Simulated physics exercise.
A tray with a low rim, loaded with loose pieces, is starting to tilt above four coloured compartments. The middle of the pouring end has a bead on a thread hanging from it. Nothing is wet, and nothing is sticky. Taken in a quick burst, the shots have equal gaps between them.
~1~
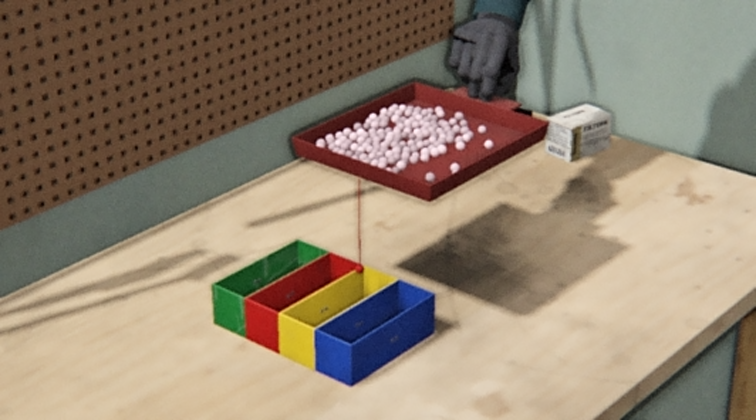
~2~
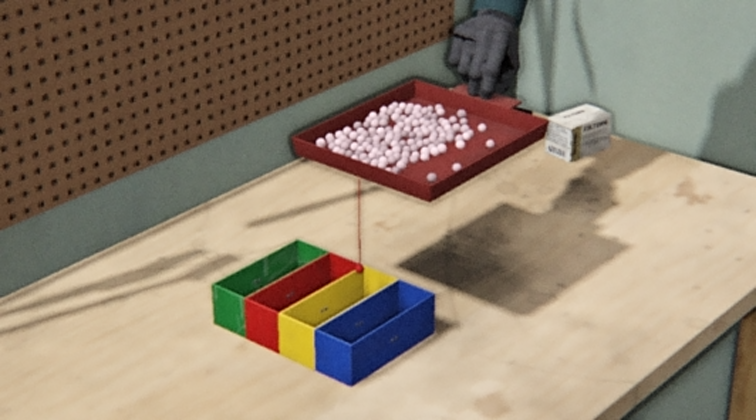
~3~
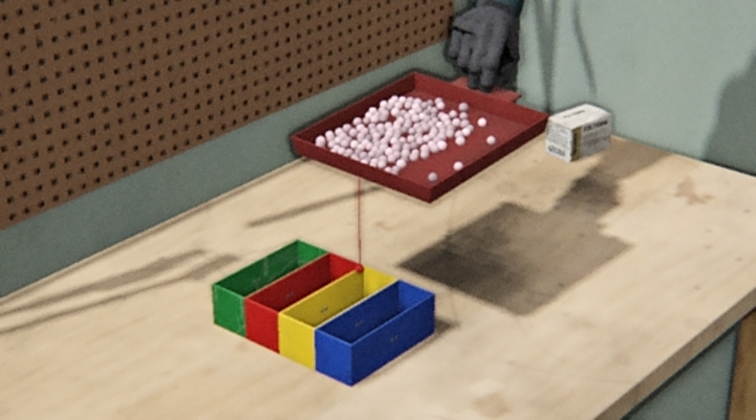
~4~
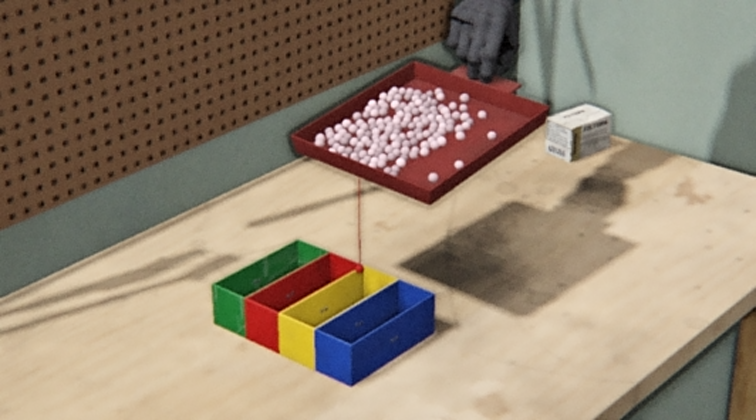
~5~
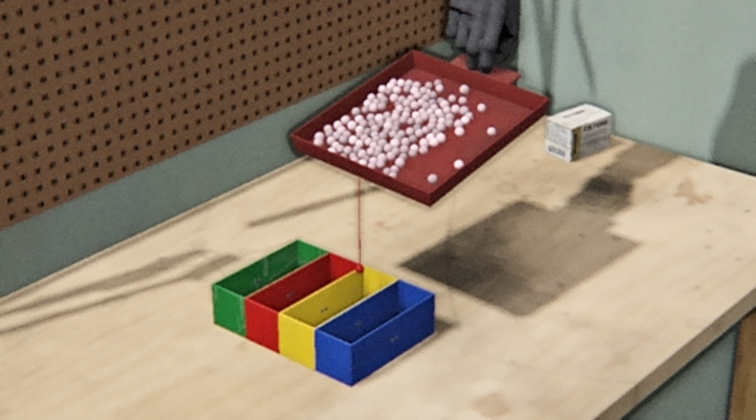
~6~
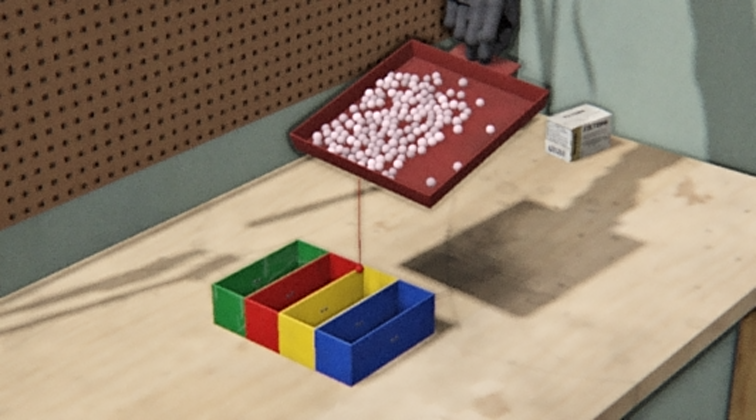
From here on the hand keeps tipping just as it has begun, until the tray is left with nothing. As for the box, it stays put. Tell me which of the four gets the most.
The blue cell gets the most.
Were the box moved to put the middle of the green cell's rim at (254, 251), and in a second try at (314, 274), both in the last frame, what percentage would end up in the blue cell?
You'd get near 10 per cent and afterwards near 60 per cent.
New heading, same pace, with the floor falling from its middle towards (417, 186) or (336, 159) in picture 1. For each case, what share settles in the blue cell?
Lab note: Try one about 20 %, try two about 0 %.
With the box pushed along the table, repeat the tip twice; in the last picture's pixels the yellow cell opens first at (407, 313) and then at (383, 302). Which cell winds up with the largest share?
First try: The yellow cell. Second try: The blue cell.
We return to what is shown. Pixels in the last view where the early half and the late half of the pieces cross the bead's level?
It goes through near (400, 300) first, then near (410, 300).
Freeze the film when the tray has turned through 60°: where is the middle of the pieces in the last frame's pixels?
Roughly (385, 153).
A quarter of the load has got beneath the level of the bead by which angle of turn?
Roughly 90 degrees of turn.
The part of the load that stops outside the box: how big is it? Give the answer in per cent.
About 60 per cent.
Soon, tray tipped steeply; nearly all on the tray; a stray few falling or outside the box.
A while on, tray tipped right over; about a quarter on the tray; about a quarter in the blue cell; a small part in the yellow cell; a stray few in the red cell; about half falling or outside the box.
Towards the end, tray tipped past a quarter turn; about a third in the blue cell; a small part in the yellow cell; a stray few in the red cell; about two thirds falling or outside the box.
Finally, tray tipped past a quarter turn; about a third in the blue cell; a small part in the yellow cell; a stray few in the red cell; none in the green cell; about two thirds outside the box.
